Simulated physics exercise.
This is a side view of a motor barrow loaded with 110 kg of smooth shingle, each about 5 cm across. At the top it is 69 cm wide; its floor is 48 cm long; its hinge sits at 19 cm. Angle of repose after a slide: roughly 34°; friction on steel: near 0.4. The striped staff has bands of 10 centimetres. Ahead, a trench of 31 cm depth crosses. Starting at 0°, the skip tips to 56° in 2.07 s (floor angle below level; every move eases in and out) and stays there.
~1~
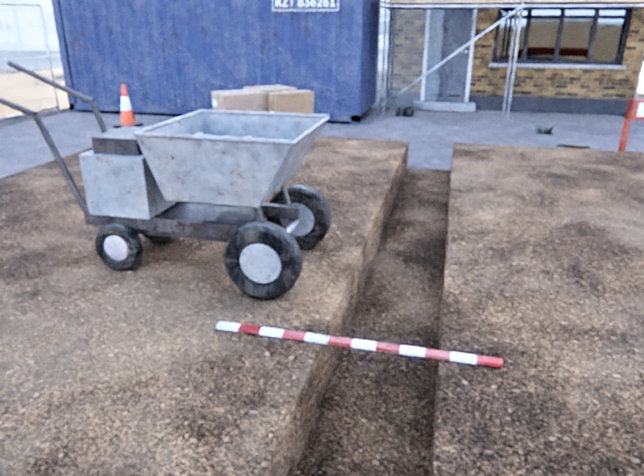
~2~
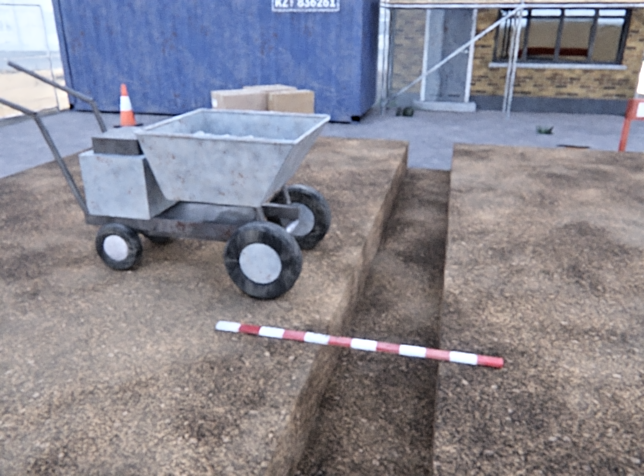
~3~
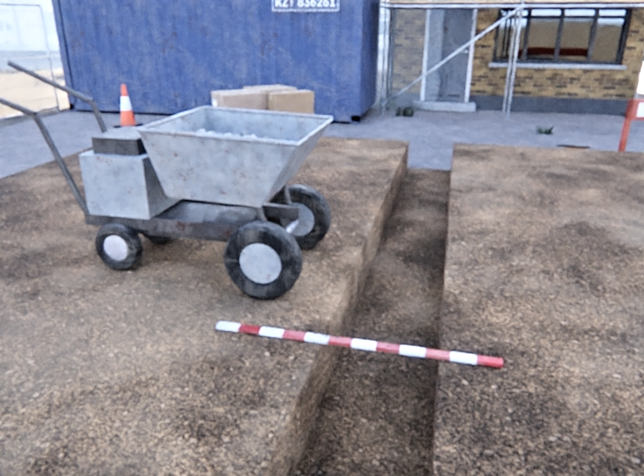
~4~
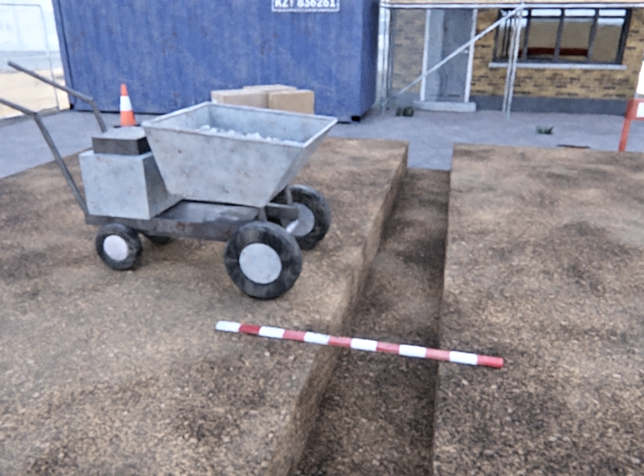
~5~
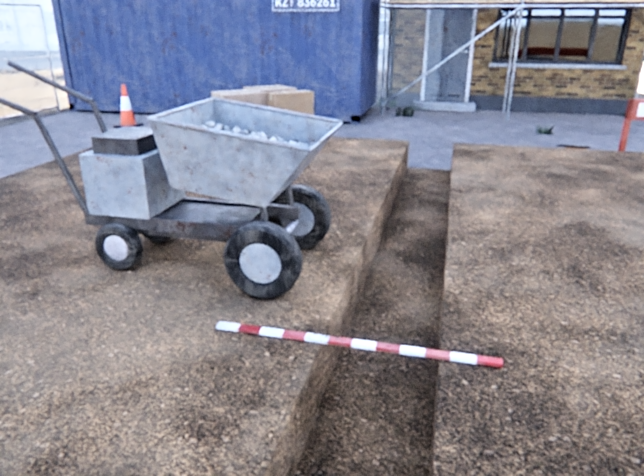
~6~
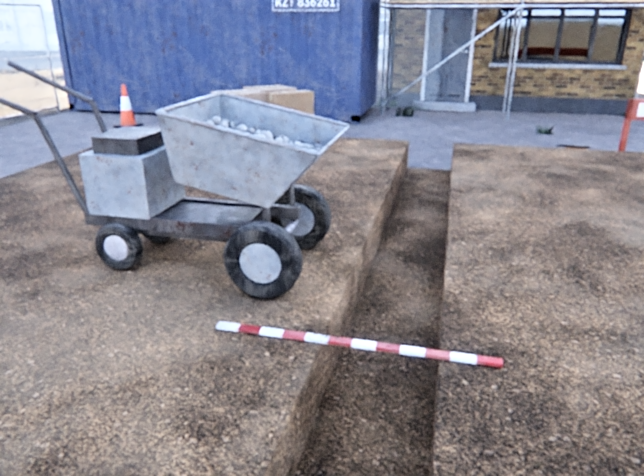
Grey motor barrow standing beside a shallow trench with a striped staff across its edge, its stone-filled skip slowly tilting right.
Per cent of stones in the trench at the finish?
About 28 %.
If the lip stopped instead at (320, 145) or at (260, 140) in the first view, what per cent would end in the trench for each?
25 %, then 30 %.
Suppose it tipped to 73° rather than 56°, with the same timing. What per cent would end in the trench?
It comes out at about 85 percent.
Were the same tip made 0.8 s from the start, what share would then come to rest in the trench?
About 30%.
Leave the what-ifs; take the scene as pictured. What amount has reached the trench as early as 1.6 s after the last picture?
By that moment, roughly 10 per cent of the load.
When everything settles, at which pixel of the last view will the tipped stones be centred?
I'd point somewhere around (417, 332).
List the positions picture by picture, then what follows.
In the first picture, lip at (293, 143), floor tilted 0°, highest stones at a place the side hides.
In the second picture, the skip is at 1°, its lip at (294, 143); the top of the load is at a place the side hides.
In the third picture, lip at (297, 144), floor tilted 2°, highest stones at a place the side hides.
In the fourth picture, the skip is at 4°, its lip at (303, 147); the top of the load is at (220, 136).
In the fifth picture, lip at (310, 150), floor tilted 8°, highest stones at (217, 132).
In the sixth picture, lip at (318, 154), floor tilted 11°, highest stones at (221, 127).
Then, 0.9 s after the last picture the floor is at 47°, 100 % in the skip; the foremost stones are at (358, 195).
Then, 1.6 s after the last picture the floor is at 56°, 91 % in the skip, 9 % in the trench; the foremost stones are at (437, 318).
Then, 1.9 s after the last picture the floor is at 56°, 80 % in the skip, 19 % in the trench, 1 % past the trench; the foremost stones are at (470, 291).
Then, 3.9 s after the last picture the floor is at 56°, 70 % in the skip, 28 % in the trench, 2 % past the trench; the foremost stones are at (495, 293).
